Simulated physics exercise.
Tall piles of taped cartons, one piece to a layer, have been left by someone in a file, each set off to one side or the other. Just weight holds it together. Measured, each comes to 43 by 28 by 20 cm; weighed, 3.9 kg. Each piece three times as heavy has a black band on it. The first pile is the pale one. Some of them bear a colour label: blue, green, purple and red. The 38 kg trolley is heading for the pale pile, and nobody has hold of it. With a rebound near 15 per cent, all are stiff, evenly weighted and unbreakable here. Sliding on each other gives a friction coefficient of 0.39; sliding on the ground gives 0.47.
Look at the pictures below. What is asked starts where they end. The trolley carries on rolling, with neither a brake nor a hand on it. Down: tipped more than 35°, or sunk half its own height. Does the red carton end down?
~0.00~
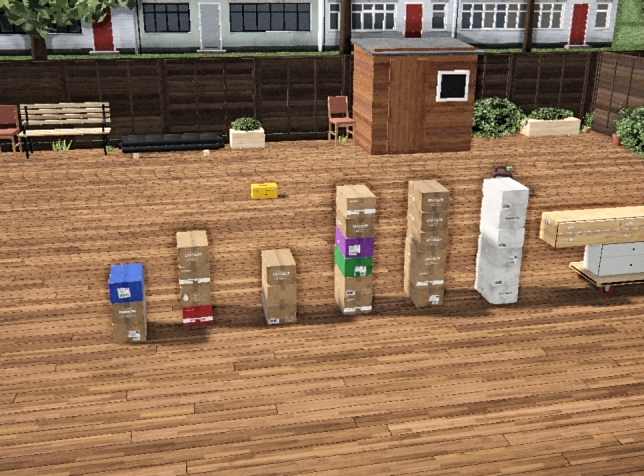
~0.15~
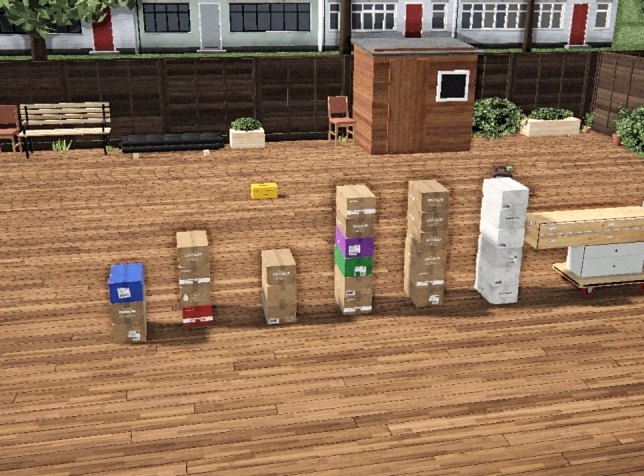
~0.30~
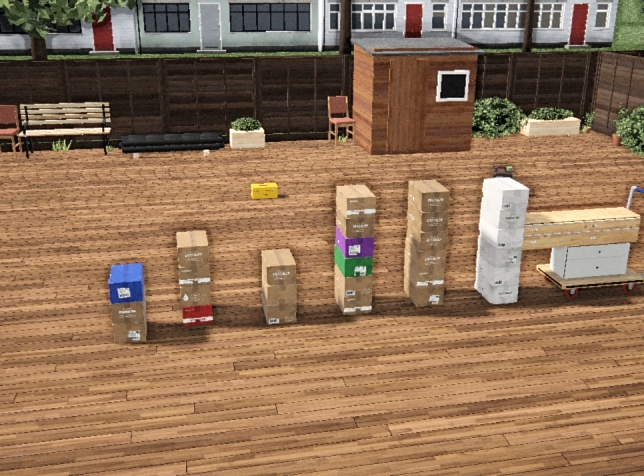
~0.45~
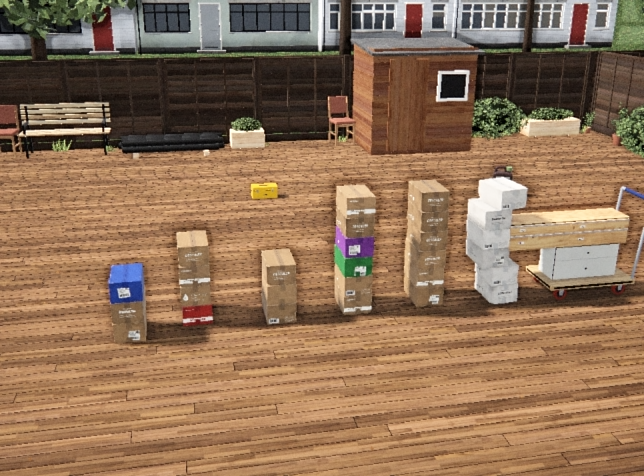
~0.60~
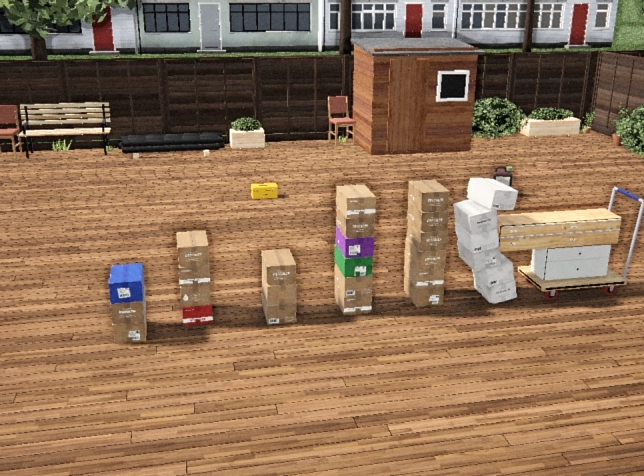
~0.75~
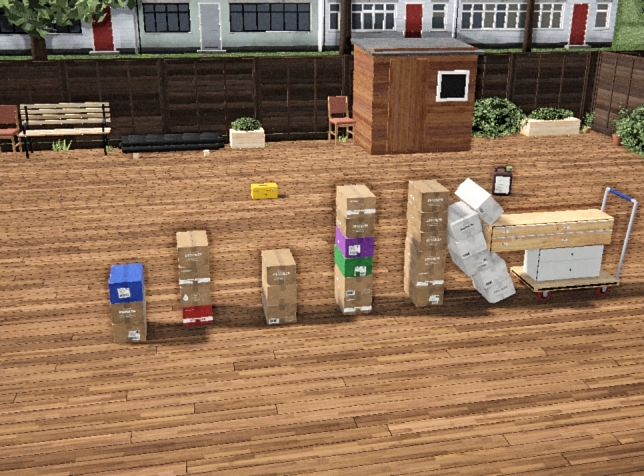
No.
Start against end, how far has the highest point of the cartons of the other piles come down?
About 50 cm.
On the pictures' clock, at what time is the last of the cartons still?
Rest time: Around 5.5 s.
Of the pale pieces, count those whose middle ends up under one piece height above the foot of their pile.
I count 3 of the pale pieces.
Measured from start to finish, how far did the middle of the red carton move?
Some 0 centimetres.
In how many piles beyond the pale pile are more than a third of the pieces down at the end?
I make it 4 of the piles.
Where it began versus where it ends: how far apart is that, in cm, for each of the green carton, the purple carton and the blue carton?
About: Green 60, purple 100, blue 10.
After 1.48 s, 6 of the pale pile down; none of the 22 other cartons down, 9 disturbed; red carton unmoved; purple carton shifted 32 mm.
After 2.38 s, 6 of the pale pile down; 12 of the 22 other cartons down; red carton unmoved; green carton leaning 49°, 20 cm lower.
At rest (5.9 s), 6 of the pale pile down; 17 of the 22 other cartons down; red carton shifted 17 mm; green carton leaning 50°, 20 cm lower; purple carton leaning 18°, 36 cm lower. As the last picture would show them, middles, red carton near (195, 306), green carton near (299, 282).
